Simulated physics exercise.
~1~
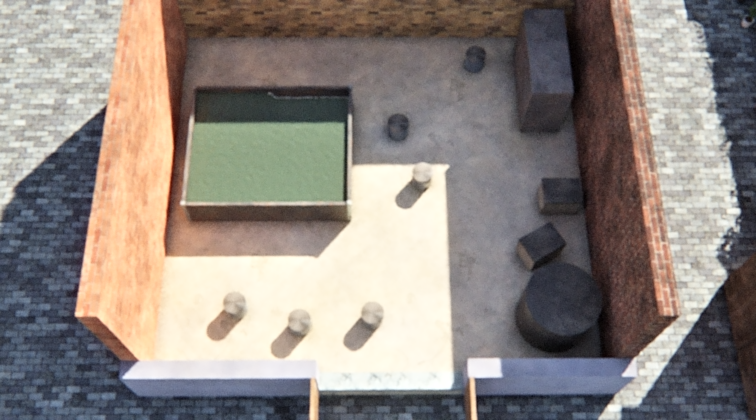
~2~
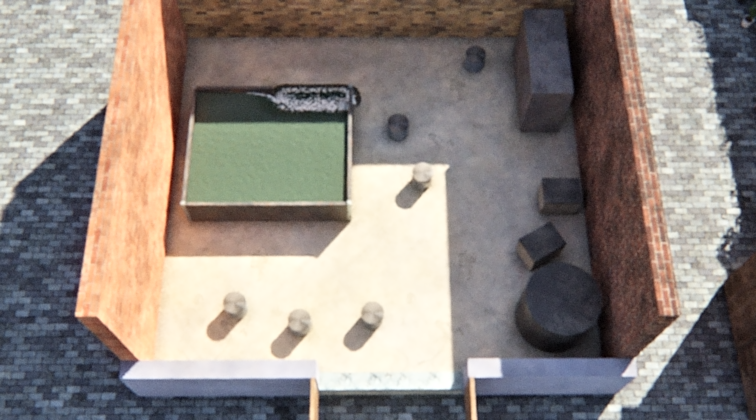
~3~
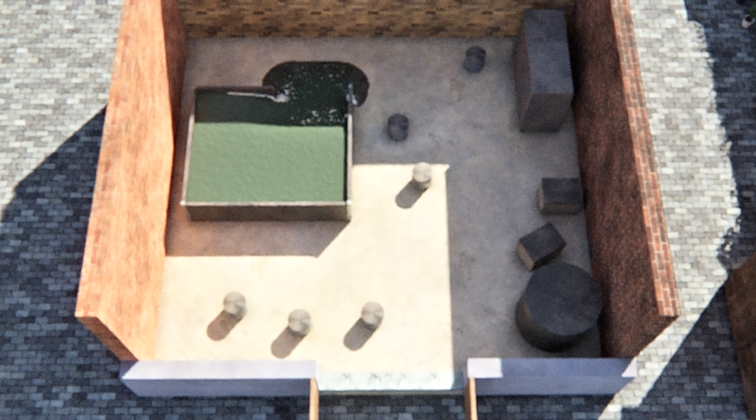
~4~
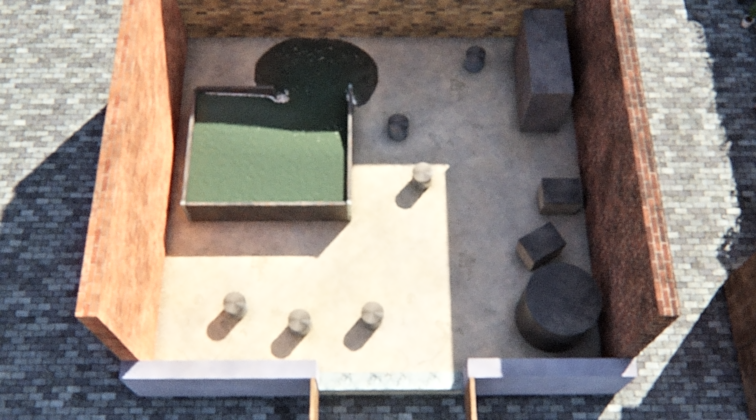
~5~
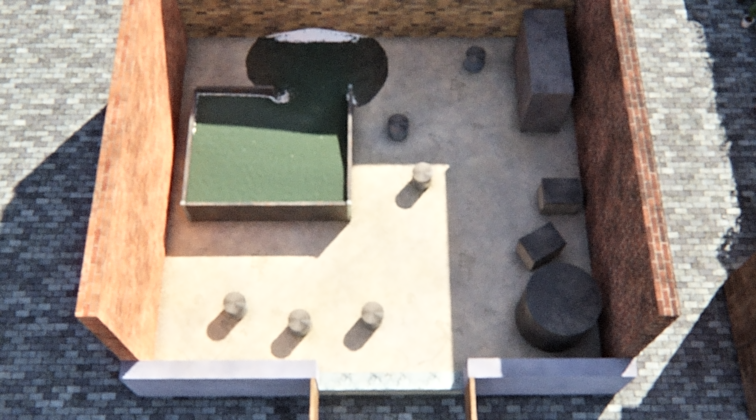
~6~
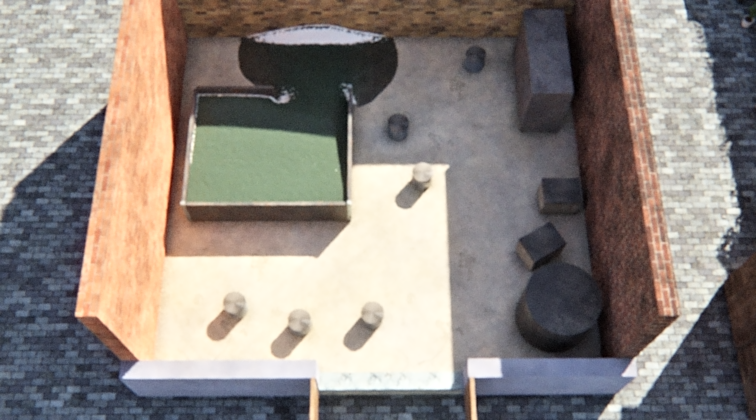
Water pouring through the back wall of a green-filled tank, spreading in a dark, rounded pool across the brick-walled courtyard floor.
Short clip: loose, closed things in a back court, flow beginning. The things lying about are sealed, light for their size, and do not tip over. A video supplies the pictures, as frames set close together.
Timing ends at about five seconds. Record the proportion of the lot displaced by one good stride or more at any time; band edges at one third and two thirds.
It does not reach a third.
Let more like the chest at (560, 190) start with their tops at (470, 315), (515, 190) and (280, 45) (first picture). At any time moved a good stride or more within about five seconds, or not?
Copy one: Barely shifts; copy two: Slides well clear; copy three: Slides well clear.
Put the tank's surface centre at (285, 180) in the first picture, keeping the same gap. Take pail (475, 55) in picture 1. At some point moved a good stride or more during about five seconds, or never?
Short version: Went the distance.
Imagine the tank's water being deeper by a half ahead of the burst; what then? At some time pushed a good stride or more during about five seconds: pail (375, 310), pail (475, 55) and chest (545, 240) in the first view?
Per item, in order: Missed the mark; cleared the mark; missed the mark.
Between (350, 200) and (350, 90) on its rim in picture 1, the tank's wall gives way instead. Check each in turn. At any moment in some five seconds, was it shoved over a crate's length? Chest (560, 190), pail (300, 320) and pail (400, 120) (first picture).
Outcome by item - displaced that far / short of that distance / displaced that far.
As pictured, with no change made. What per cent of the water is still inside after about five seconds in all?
I make it 100 per cent.
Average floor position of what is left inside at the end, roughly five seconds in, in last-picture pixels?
Around (409, 259).
A moment on, 0 of 8 are well off their spots; 0 afloat.
Next, 1 of 8 are well off their spots; 1 afloat.
Later, 1 of 8 are well off their spots; 0 afloat.
In the end, 2 of 8 are well off their spots, and 2 have been at some point; 0 afloat.
